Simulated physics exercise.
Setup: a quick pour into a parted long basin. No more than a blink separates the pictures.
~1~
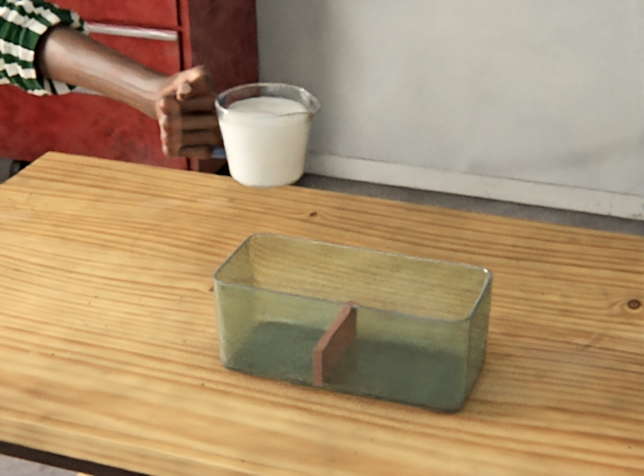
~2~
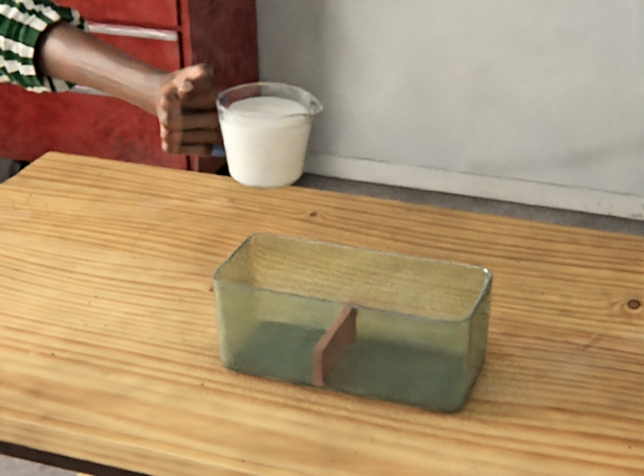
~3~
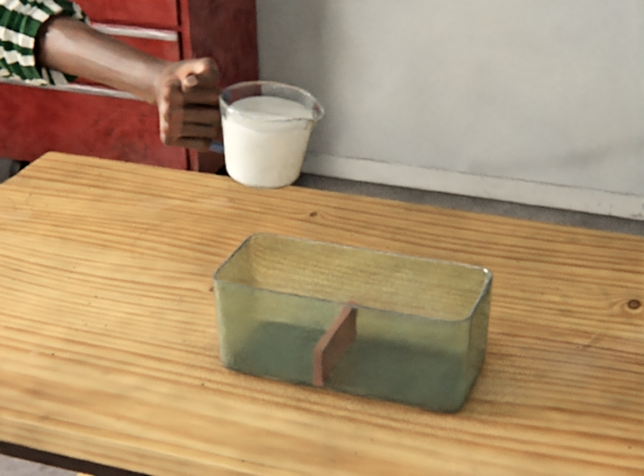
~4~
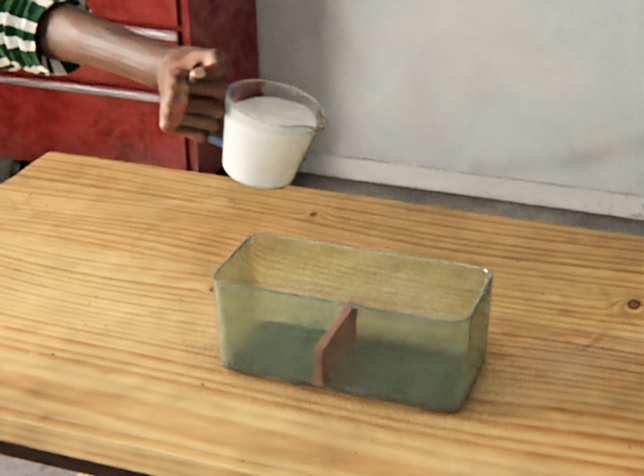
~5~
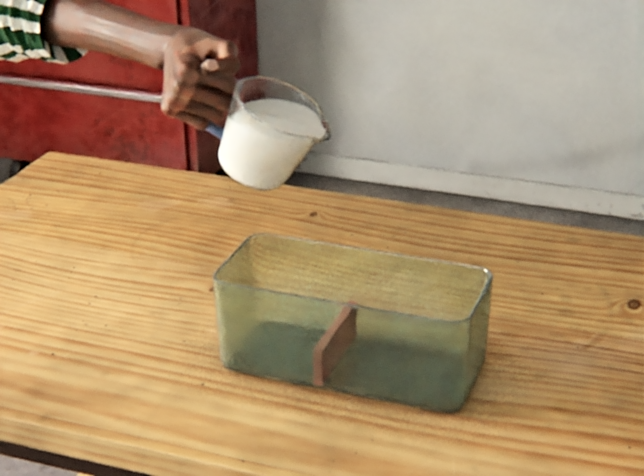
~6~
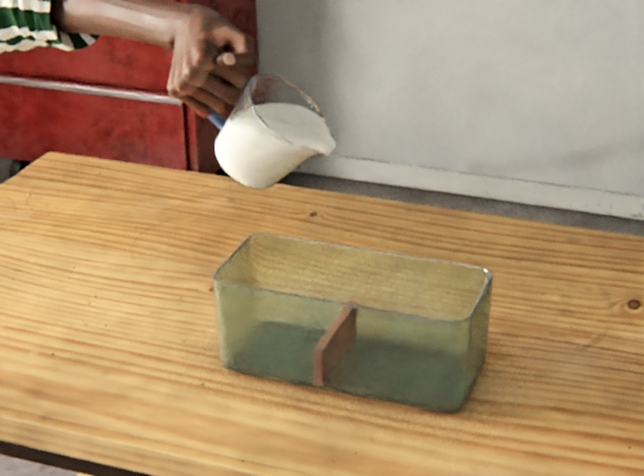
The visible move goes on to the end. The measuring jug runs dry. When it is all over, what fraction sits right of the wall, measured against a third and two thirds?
The share right of the wall fails to stay within two thirds.
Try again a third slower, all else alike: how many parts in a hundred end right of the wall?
Something like 85 percent.
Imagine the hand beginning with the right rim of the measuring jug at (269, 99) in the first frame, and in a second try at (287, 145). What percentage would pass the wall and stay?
15 and 25 per cent.
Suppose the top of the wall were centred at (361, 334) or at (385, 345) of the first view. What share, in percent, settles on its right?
About 45 % and 20 %.
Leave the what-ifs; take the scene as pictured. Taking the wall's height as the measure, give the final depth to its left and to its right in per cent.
Left side: Approx. 10 %; right side: Approx. 40 %.
A moment on, the measuring jug is tipped right over and 26 per cent is still to pour, 0 is left of the wall and 34 right of it.
Next, the measuring jug is tipped right over and 1 per cent is still to pour, 9 is left of the wall and 82 right of it.
Then the measuring jug is tipped right over and 0 per cent is still to pour, 13 is left of the wall and 84 right of it.
Later the measuring jug is tipped right over and 0 per cent is still to pour, 13 is left of the wall and 84 right of it.
In the end 13 per cent lies left of the wall, 84 right of it and 2 outside.
